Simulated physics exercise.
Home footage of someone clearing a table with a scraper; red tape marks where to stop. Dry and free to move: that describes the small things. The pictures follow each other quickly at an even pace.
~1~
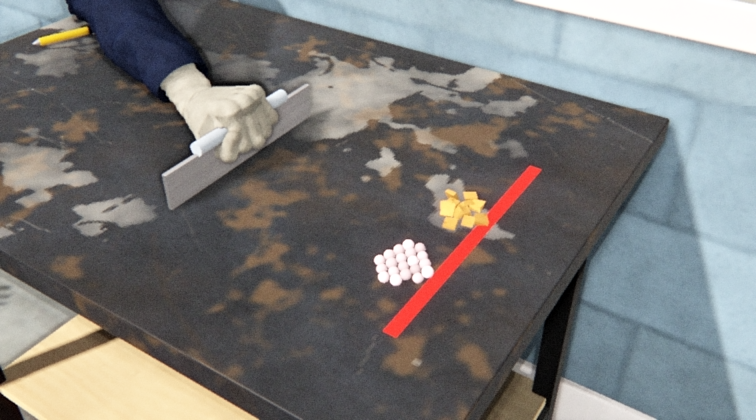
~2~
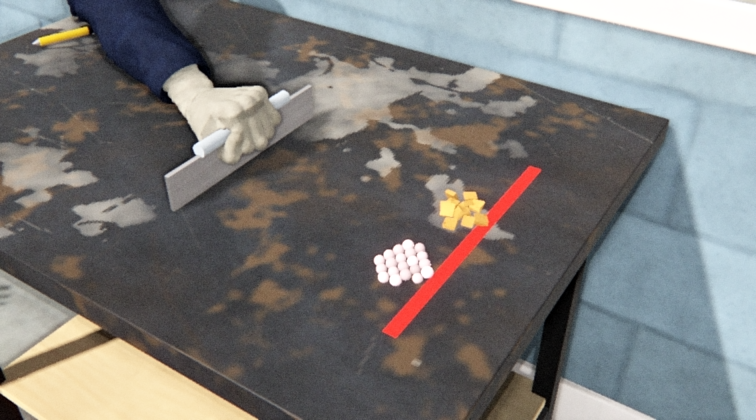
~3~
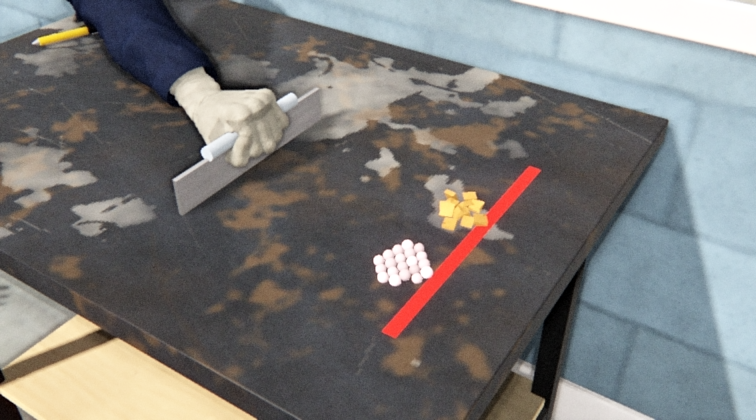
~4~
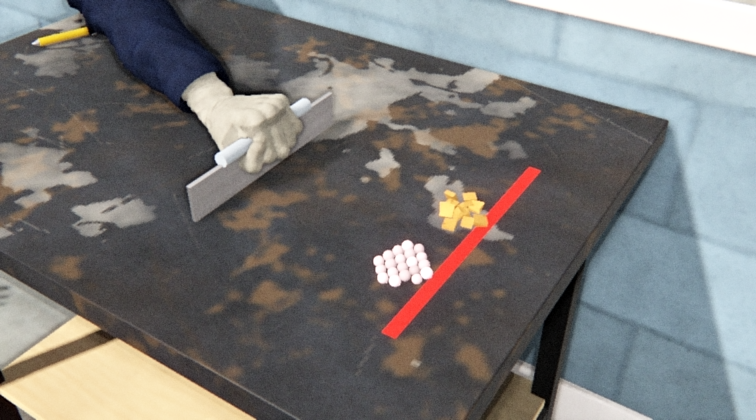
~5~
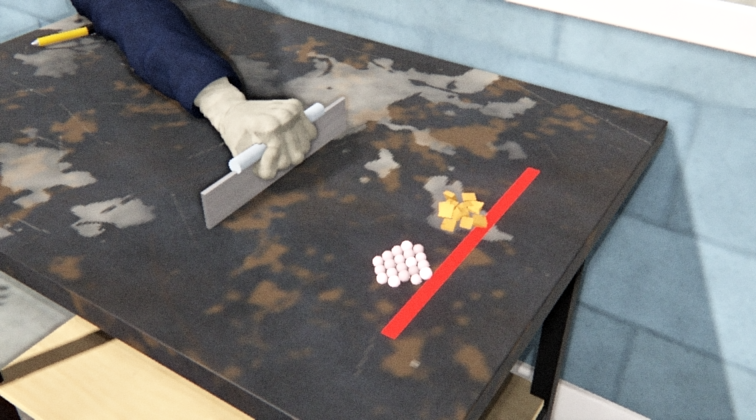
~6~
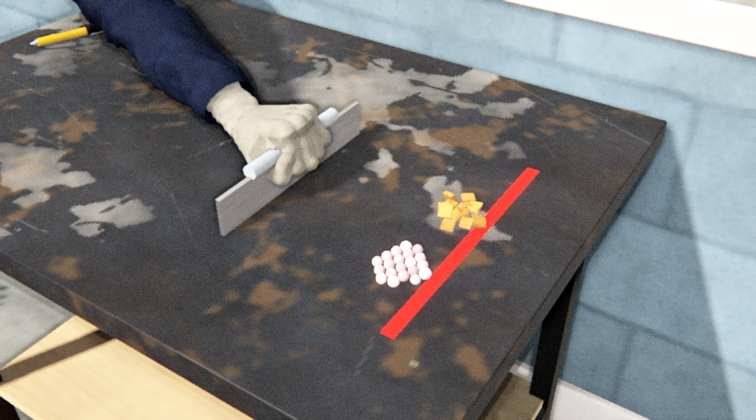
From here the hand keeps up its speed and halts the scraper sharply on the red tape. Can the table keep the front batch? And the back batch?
In order: Front batch: Some of it falls. Back batch: None of it falls.
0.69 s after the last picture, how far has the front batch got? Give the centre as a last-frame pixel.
Centre, estimated: (473, 289).
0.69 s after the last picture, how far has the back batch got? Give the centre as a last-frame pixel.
Its middle is roughly at (512, 234) in the last frame.
Then, 0.33 s on from there, scraper still moving, near (384, 179); front batch all on the table, its front near (425, 274); back batch all on the table, its front near (479, 221).
Then, 0.69 s on from there, scraper stopped at the red tape; front batch all on the table, its front near (503, 294); back batch all on the table, its front near (529, 245).
Then, 0.97 s on from there, scraper stopped at the red tape; front batch the bulk over the edge; back batch all on the table, its front near (532, 246).
In the end, scraper stopped at the red tape; front batch the whole lot over the edge; back batch all on the table, its front near (532, 246).
